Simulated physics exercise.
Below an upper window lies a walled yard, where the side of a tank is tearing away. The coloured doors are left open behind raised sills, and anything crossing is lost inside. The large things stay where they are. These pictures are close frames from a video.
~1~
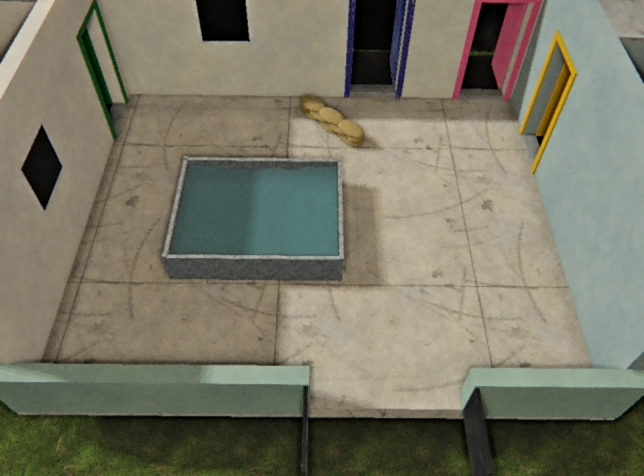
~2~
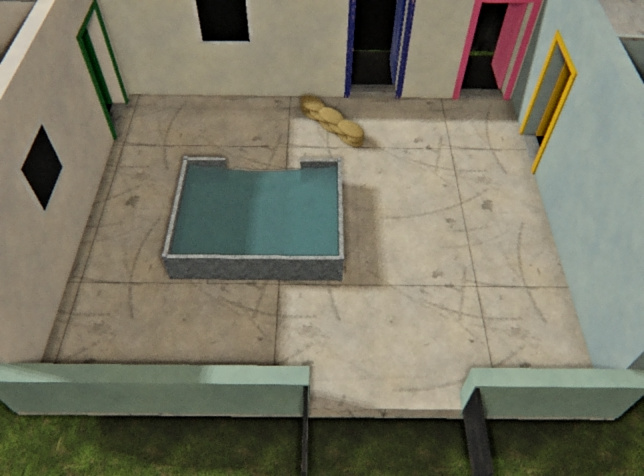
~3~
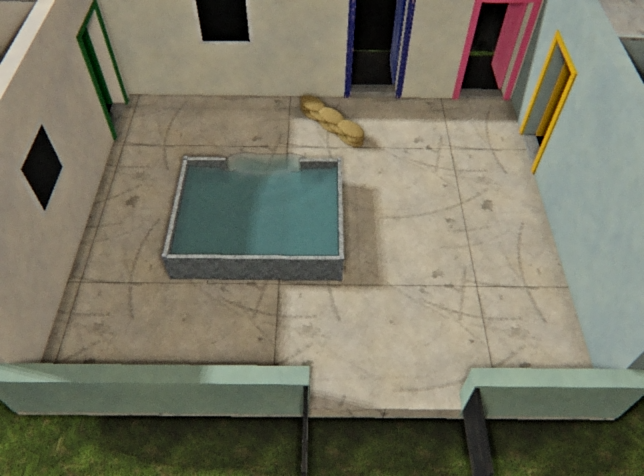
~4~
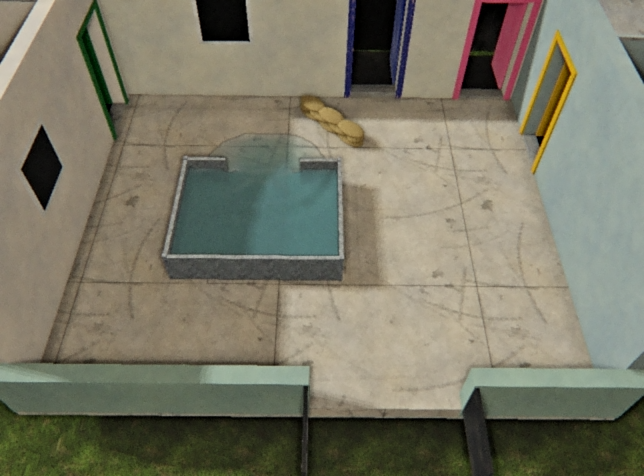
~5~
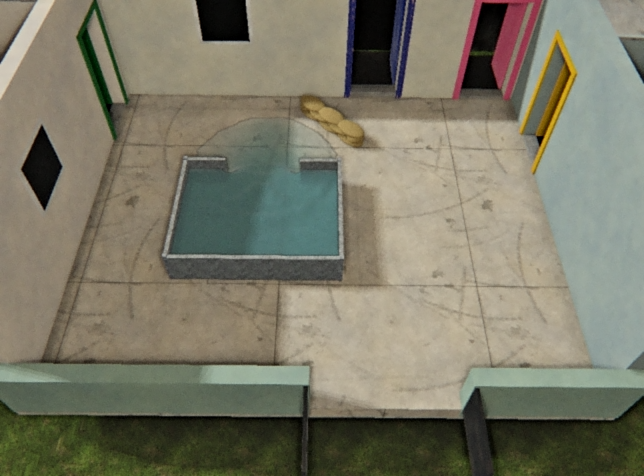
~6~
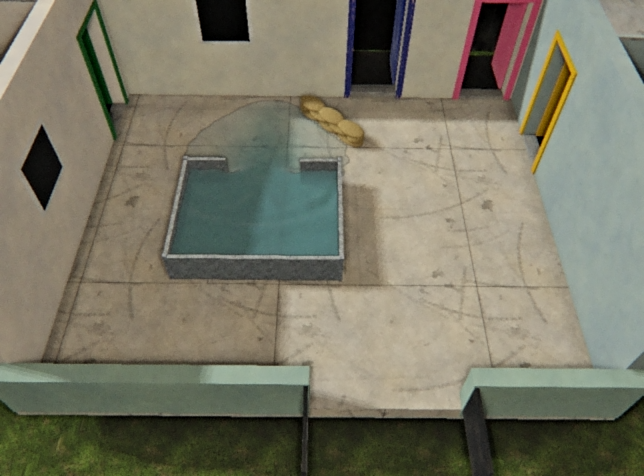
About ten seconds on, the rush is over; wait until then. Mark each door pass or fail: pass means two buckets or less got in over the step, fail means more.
Yellow door - pass, pink door - pass, blue door - pass, green door - fail.
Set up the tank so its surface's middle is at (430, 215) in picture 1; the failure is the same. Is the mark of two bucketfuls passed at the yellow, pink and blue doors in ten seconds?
Log: Yellow door breaks the limit; pink door breaks the limit; blue door breaks the limit.
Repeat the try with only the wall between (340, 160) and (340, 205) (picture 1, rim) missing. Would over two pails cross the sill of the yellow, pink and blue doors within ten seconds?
Going door by door: The yellow door gets too much, the pink door gets too much, and the blue door stays safe.
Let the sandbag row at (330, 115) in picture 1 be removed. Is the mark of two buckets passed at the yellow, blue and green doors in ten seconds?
One by one: Yellow door goes over, blue door keeps below it, green door takes more.
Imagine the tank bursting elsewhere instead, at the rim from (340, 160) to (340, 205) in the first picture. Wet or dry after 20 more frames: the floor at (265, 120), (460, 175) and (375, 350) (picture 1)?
The first spot is spared, the second soaked and the third spared.
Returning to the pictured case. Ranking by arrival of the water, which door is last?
My answer: The yellow door.
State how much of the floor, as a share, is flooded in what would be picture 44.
I reckon 65 per cent or so.
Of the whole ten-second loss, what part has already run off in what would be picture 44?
I'd put it near 70 in a hundred.
A moment on, water covers 15 % of the floor; the yellow door not reached, the pink door not reached, the blue door not reached, the green door not reached.
Next, water covers 20 % of the floor; the yellow door not reached, the pink door not reached, the blue door wet at the sill, nothing in, the green door not reached.
Then, water covers 40 % of the floor; the yellow door not reached, the pink door wet at the sill, nothing in, the blue door wet at the sill, nothing in, the green door over two buckets in.
Later, water covers 65 % of the floor; the yellow door under two buckets in, the pink door wet at the sill, nothing in, the blue door wet at the sill, nothing in, the green door far over two buckets in.
In the end, water covers 85 % of the floor; the yellow door under two buckets in, the pink door wet at the sill, nothing in, the blue door wet at the sill, nothing in, the green door far over two buckets in.
